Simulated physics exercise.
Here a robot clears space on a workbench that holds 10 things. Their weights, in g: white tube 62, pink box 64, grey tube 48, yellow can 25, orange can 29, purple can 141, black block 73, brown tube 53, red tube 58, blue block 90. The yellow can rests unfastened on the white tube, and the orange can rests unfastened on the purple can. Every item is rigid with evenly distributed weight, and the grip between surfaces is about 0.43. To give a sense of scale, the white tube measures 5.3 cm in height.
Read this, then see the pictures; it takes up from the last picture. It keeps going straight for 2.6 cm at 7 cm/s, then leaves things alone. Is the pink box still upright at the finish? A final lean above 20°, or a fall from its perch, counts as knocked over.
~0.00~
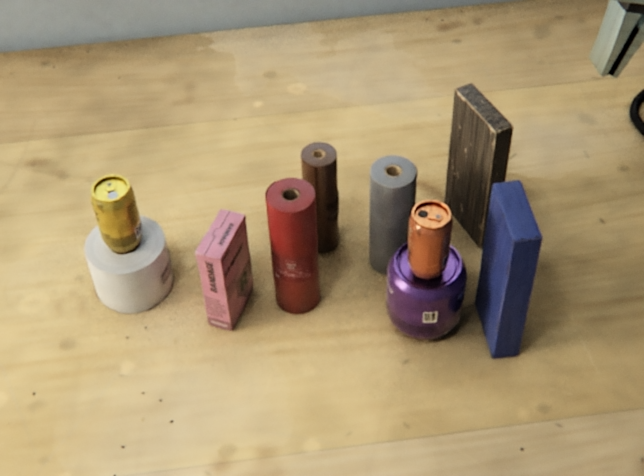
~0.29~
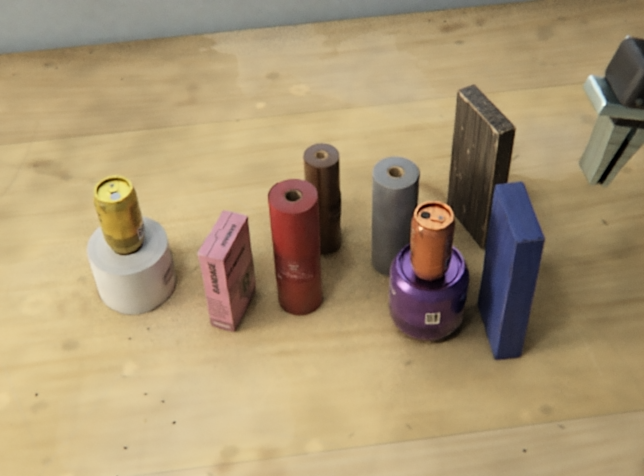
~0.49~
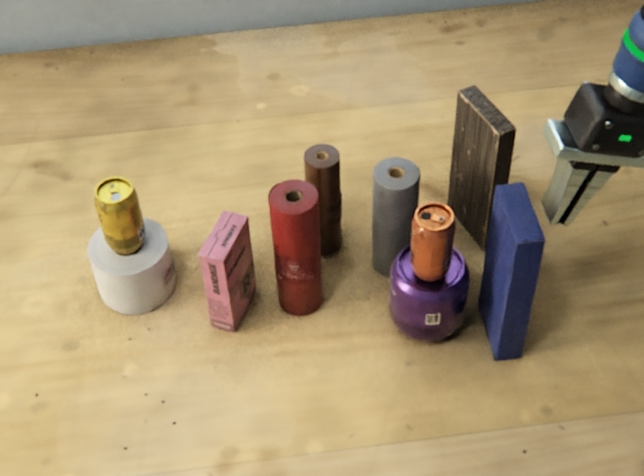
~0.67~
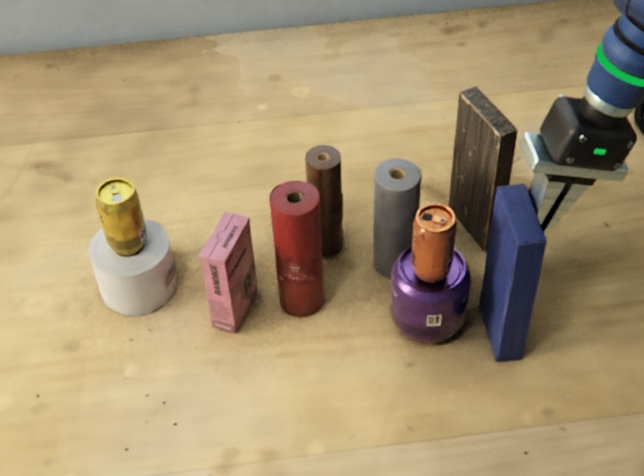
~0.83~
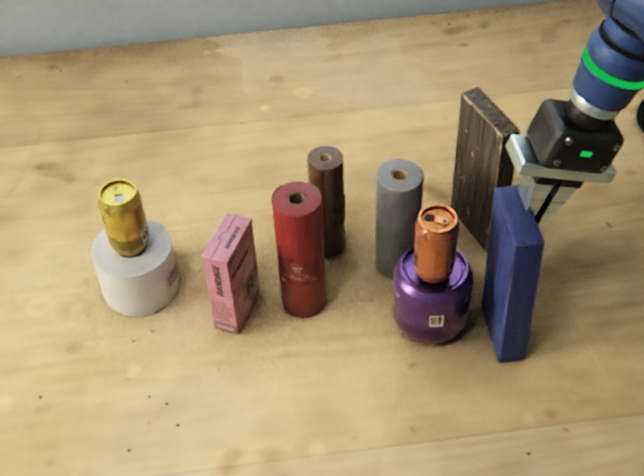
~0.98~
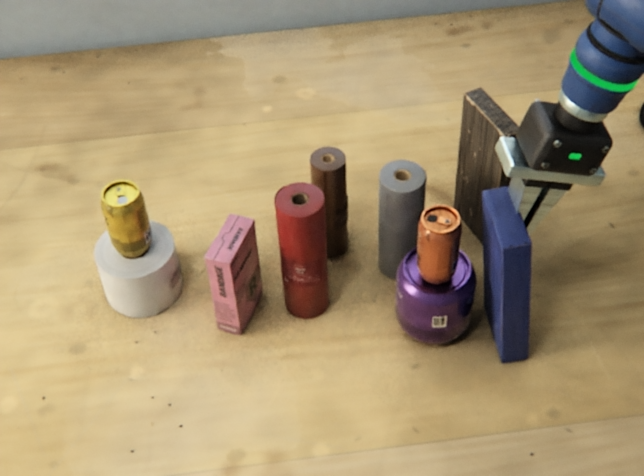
Yes.
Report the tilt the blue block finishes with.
In the end, 30 degrees or so off vertical.
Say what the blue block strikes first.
The purple can.
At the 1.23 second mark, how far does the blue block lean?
Roughly 15 degrees.
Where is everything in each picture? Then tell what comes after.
The first frame shows fingers at (615, 34); blue block (506, 273) upright; pink box (226, 271).
The second frame shows fingers at (605, 144); blue block (508, 275) upright; white tube (133, 264), grey tube (394, 218).
The third frame shows fingers at (565, 185); blue block (509, 275) upright; yellow can (121, 217), orange can (432, 244).
The fourth frame shows fingers at (542, 197); blue block (510, 277) upright; purple can (429, 293), black block (480, 172).
The fifth frame shows fingers at (530, 199); blue block (510, 277) upright; brown tube (327, 203), red tube (301, 253).
The sixth frame shows fingers at (520, 202); blue block (506, 278) leaning 6°; pink box (236, 276).
After 1.23 s, purple can and blue block touch at 1.15 s; orange can and blue block touch at 1.22 s; leaning blue block 17°.
After 1.53 s, leaning blue block 30°, orange can 20°.
After 1.98 s, leaning blue block 30°, orange can 20°.
At rest, past 20° or fallen, blue block. Standing, black block, grey tube, brown tube, purple can, red tube, pink box, white tube, yellow can and orange can.
